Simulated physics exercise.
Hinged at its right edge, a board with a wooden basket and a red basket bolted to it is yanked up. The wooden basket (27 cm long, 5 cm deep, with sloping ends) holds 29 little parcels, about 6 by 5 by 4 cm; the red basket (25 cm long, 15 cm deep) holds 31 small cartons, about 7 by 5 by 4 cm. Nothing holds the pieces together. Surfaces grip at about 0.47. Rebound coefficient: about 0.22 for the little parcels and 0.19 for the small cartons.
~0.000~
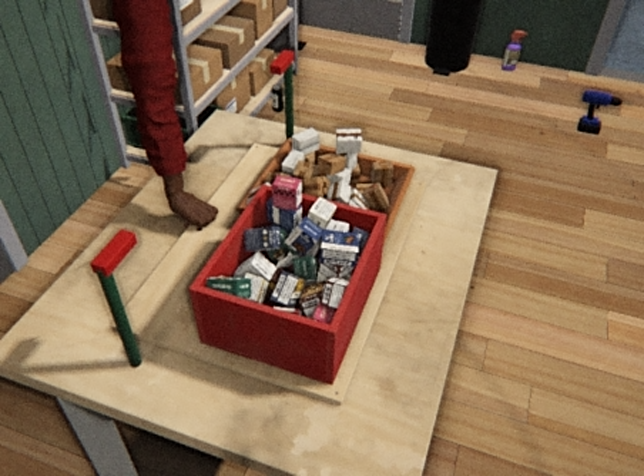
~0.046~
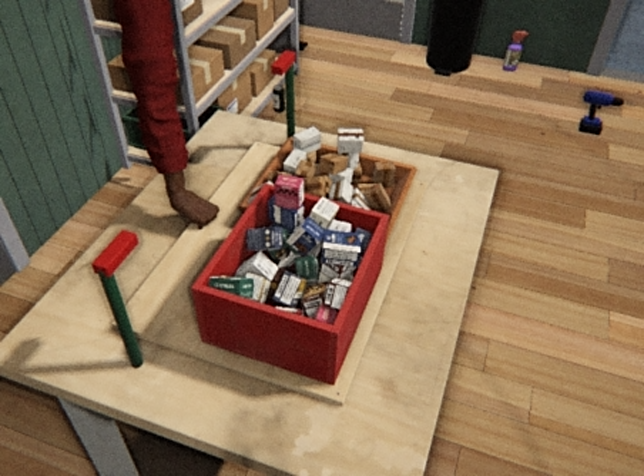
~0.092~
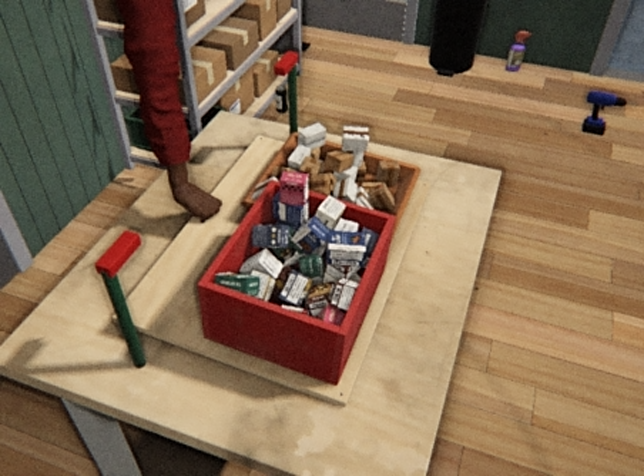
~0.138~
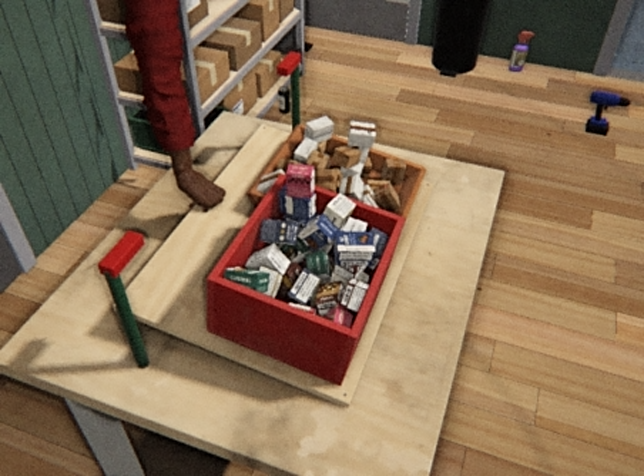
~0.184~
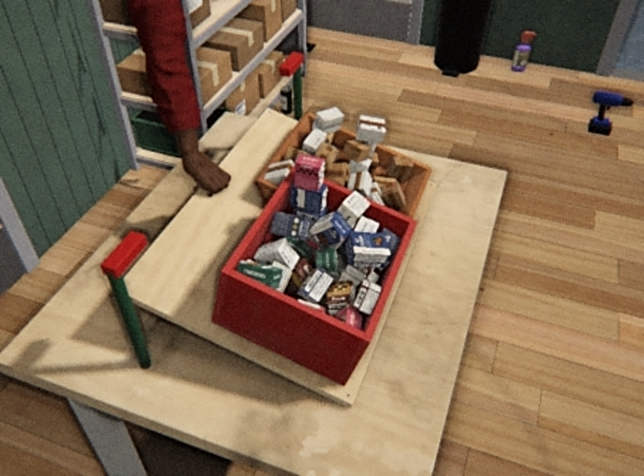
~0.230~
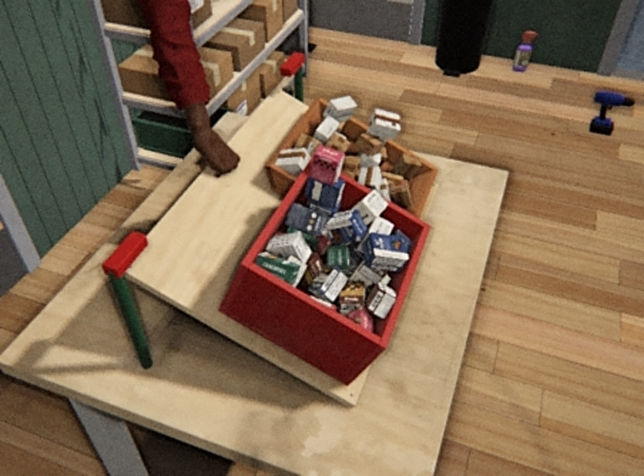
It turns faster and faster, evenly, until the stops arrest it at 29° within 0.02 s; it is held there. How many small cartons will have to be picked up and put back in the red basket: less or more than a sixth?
It sheds less than a sixth of them.
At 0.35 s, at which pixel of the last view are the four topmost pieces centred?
At about (370, 131).
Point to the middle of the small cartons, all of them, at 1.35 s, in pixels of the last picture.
At about (362, 272).
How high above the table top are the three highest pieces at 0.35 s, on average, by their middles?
Some 30 cm up.
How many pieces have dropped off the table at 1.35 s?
Some 3 pieces.
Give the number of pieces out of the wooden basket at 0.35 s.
Out by then, roughly: Wooden basket 0.
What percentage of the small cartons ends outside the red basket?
Near 5 in a hundred.
After 0.25 s, it hits the stops.
After 0.35 s, tilt 29°; wooden basket 29 in, 0 out and red basket 31 in, 0 out.
After 0.49 s, tilt 29°; wooden basket 27 in, 2 out and red basket 31 in, 0 out.
After 0.75 s, tilt 29°; wooden basket 21 in, 8 out and red basket 29 in, 2 out.
Final count (at 1.35 s), wooden basket 19 in, 10 out and red basket 29 in, 2 out. Asked share, 2 of 31, 6 per cent.
